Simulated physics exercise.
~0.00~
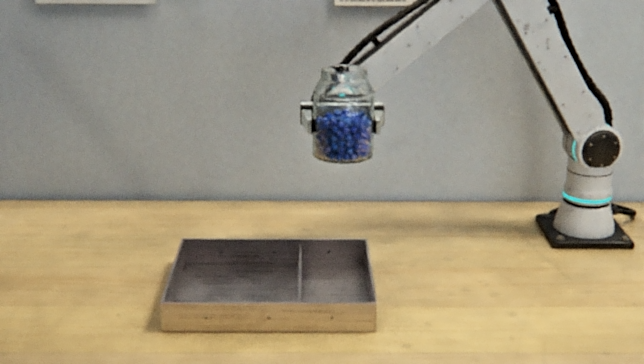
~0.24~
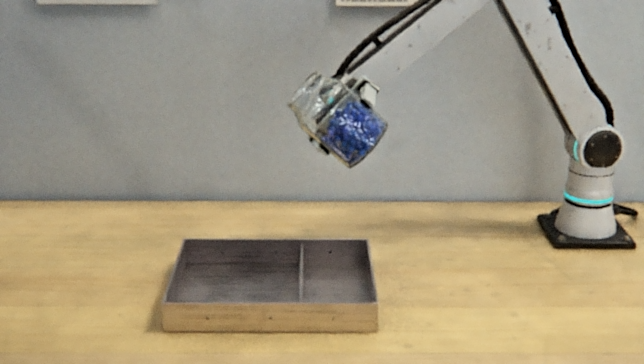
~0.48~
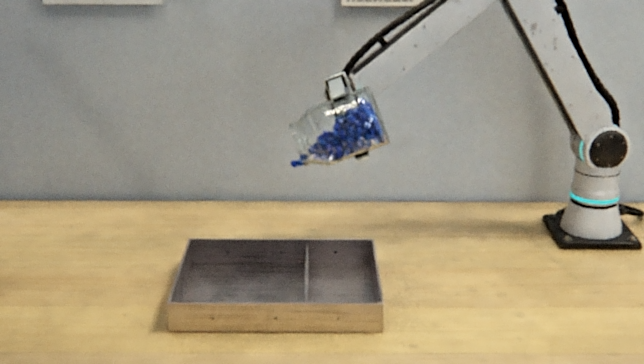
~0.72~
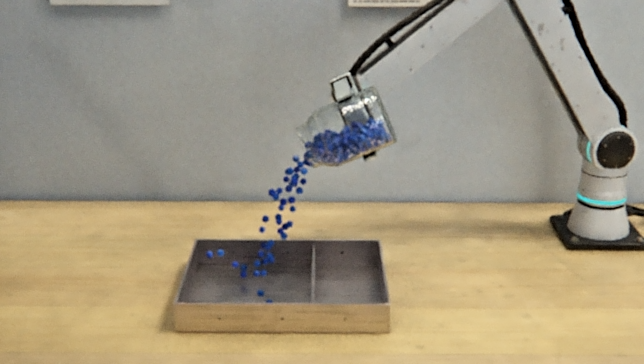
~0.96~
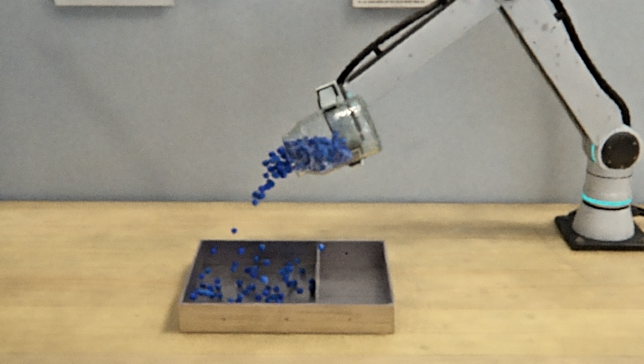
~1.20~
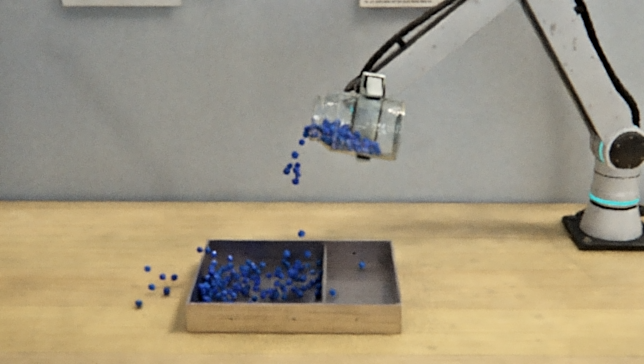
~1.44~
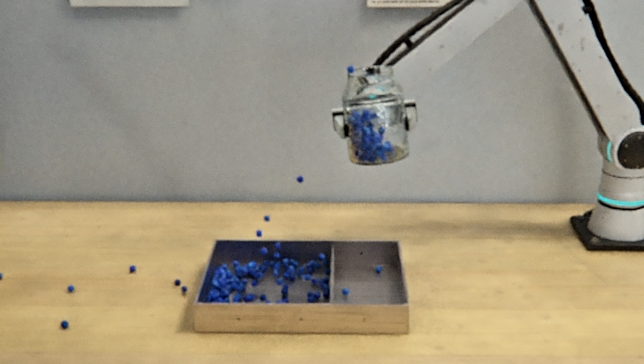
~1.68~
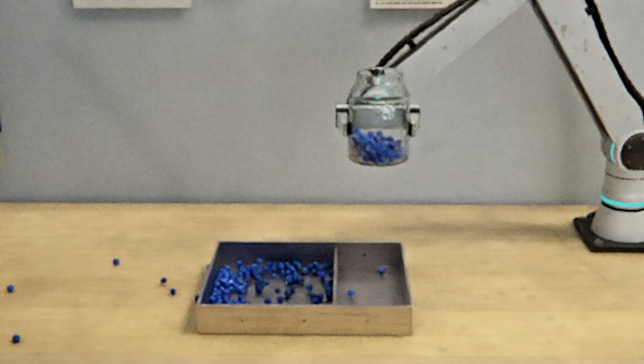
Robot arm tipping a glass jar, pouring blue beads into a divided tray, scattering a few, then righting it still partly filled.
